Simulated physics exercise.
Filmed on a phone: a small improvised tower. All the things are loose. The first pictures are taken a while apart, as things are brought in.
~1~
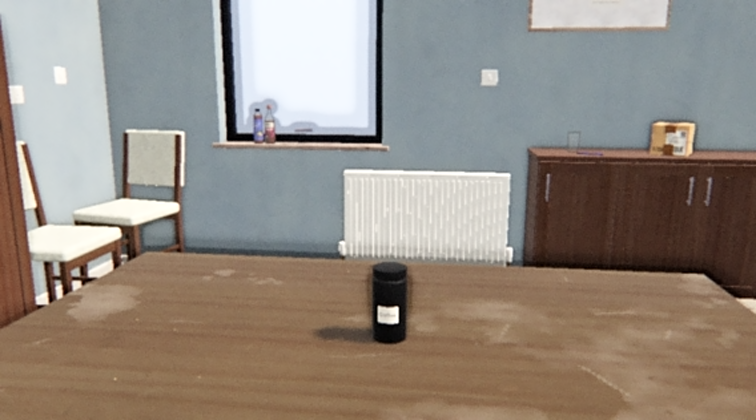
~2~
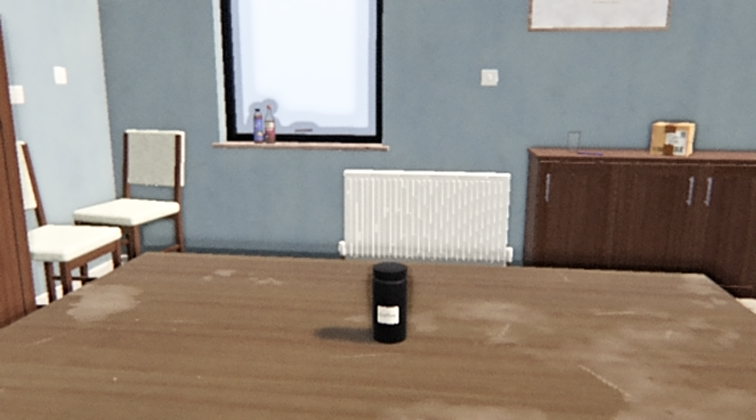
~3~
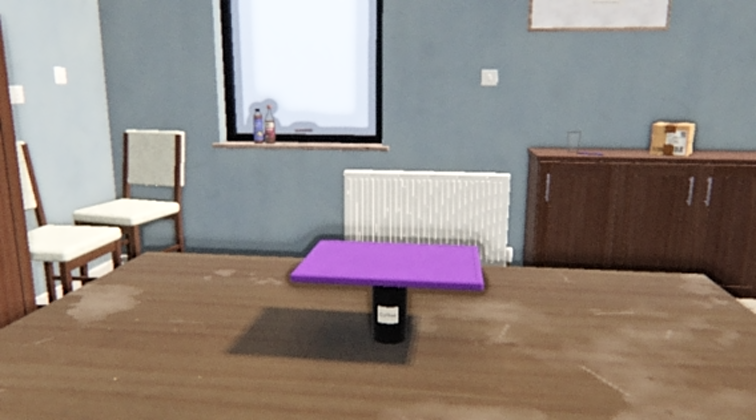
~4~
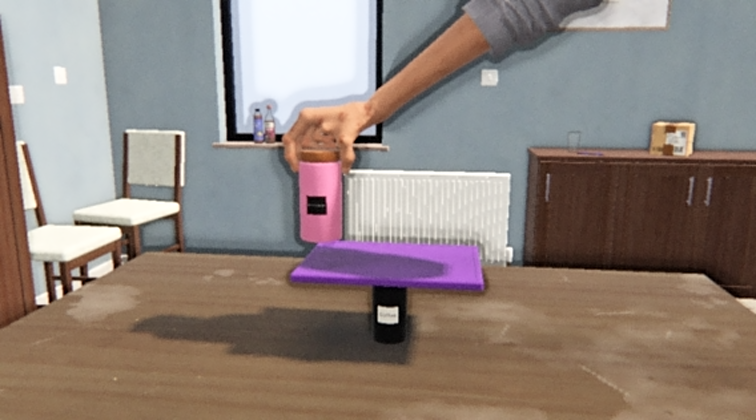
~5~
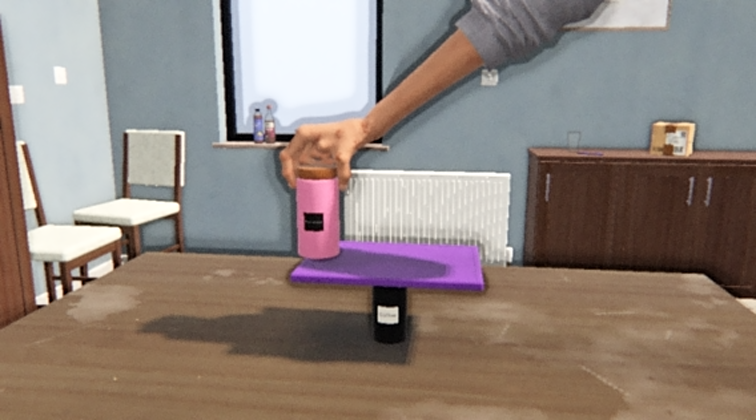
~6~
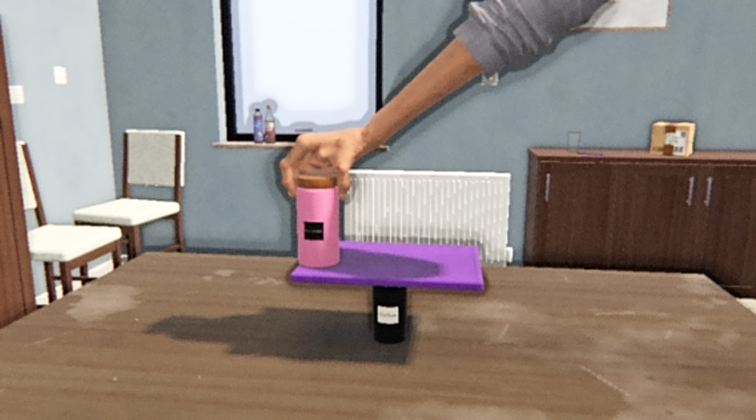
A purple lid comes into view lying flat across the top of a small black container on a wooden table. A hand then reaches in from the upper right with a pink jar, lowers it onto the left end of the lid, and keeps its fingers on the jar's brown top.
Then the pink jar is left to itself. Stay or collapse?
The stack loses its balance.
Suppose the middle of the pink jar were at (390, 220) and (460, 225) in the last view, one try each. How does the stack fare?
First, it stays up; second, it loses its balance.
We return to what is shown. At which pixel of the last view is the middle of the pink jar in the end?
Around (189, 331).
Then, 0.40 s after the last picture, pink jar now fallen; purple lid tipped 55° from how it was.
Then, 0.50 s after the last picture, purple lid tipped 62° from how it was.
Then, 0.70 s after the last picture, purple lid now fallen; black jar slid a little.
At rest, fallen, pink jar and purple lid; black jar in place. Seen from the same camera at the end, pink jar near (189, 331). The stack comes apart.
